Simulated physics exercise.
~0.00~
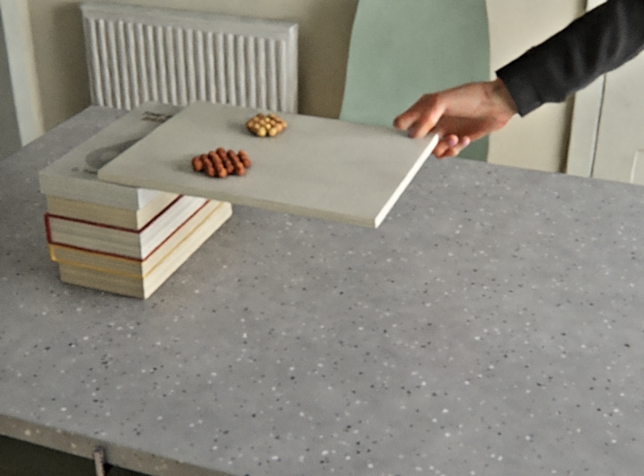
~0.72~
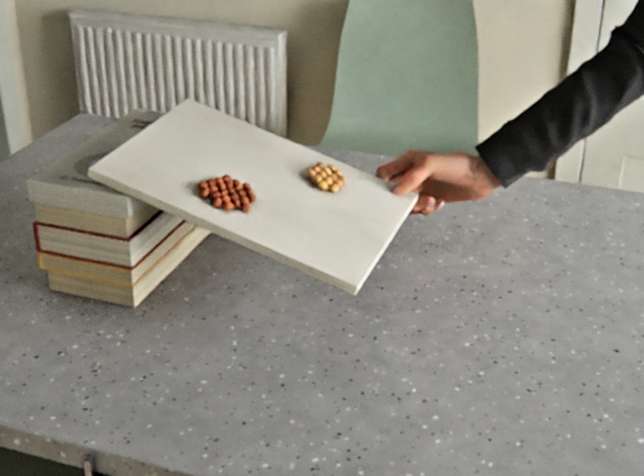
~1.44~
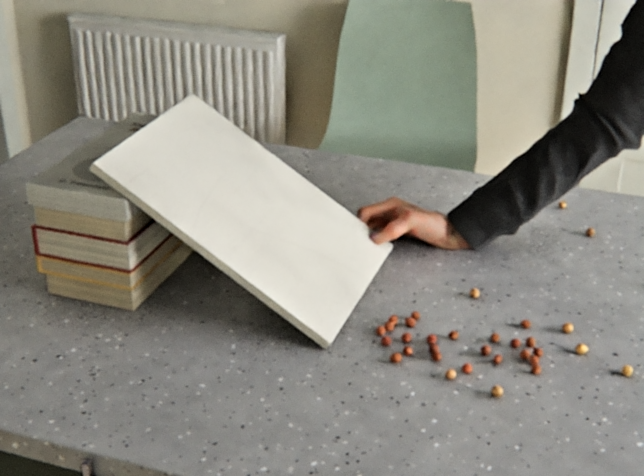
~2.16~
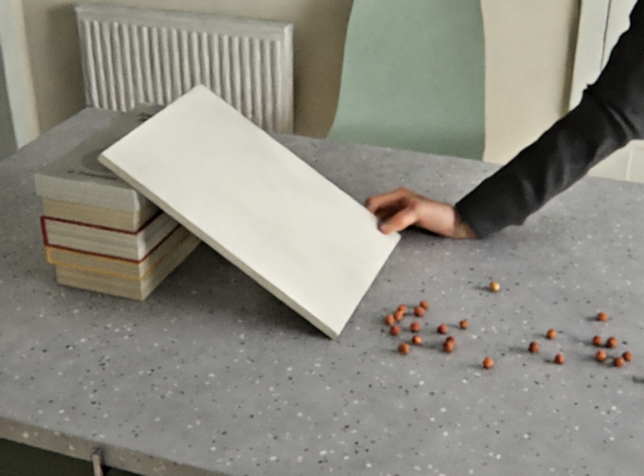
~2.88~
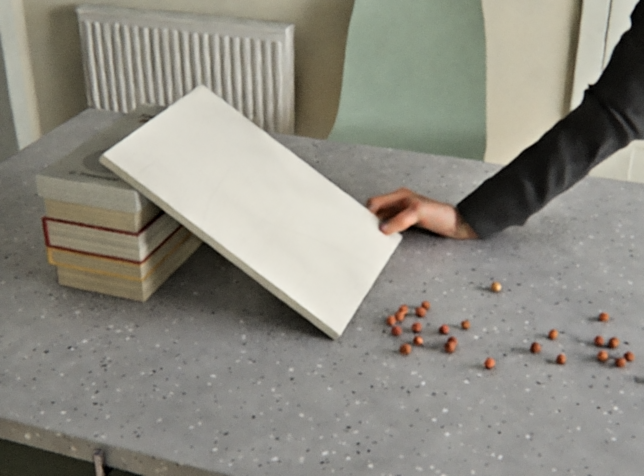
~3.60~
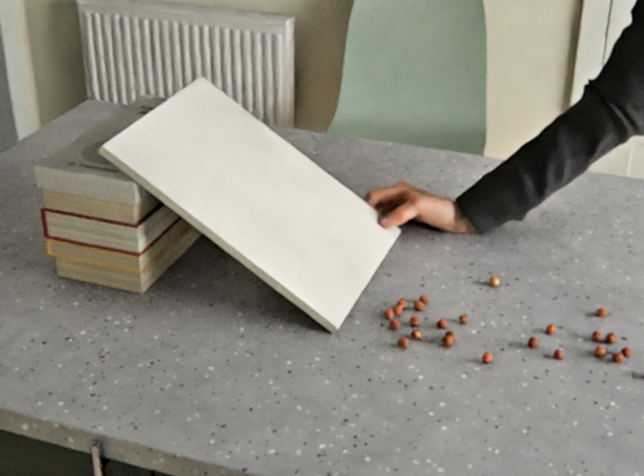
A hand lowered one end of a pale board from level to the speckled counter while the other end leaned on stacked books, and two small piles slid and rolled off to the right, the yellowish pieces going farther than the reddish ones.
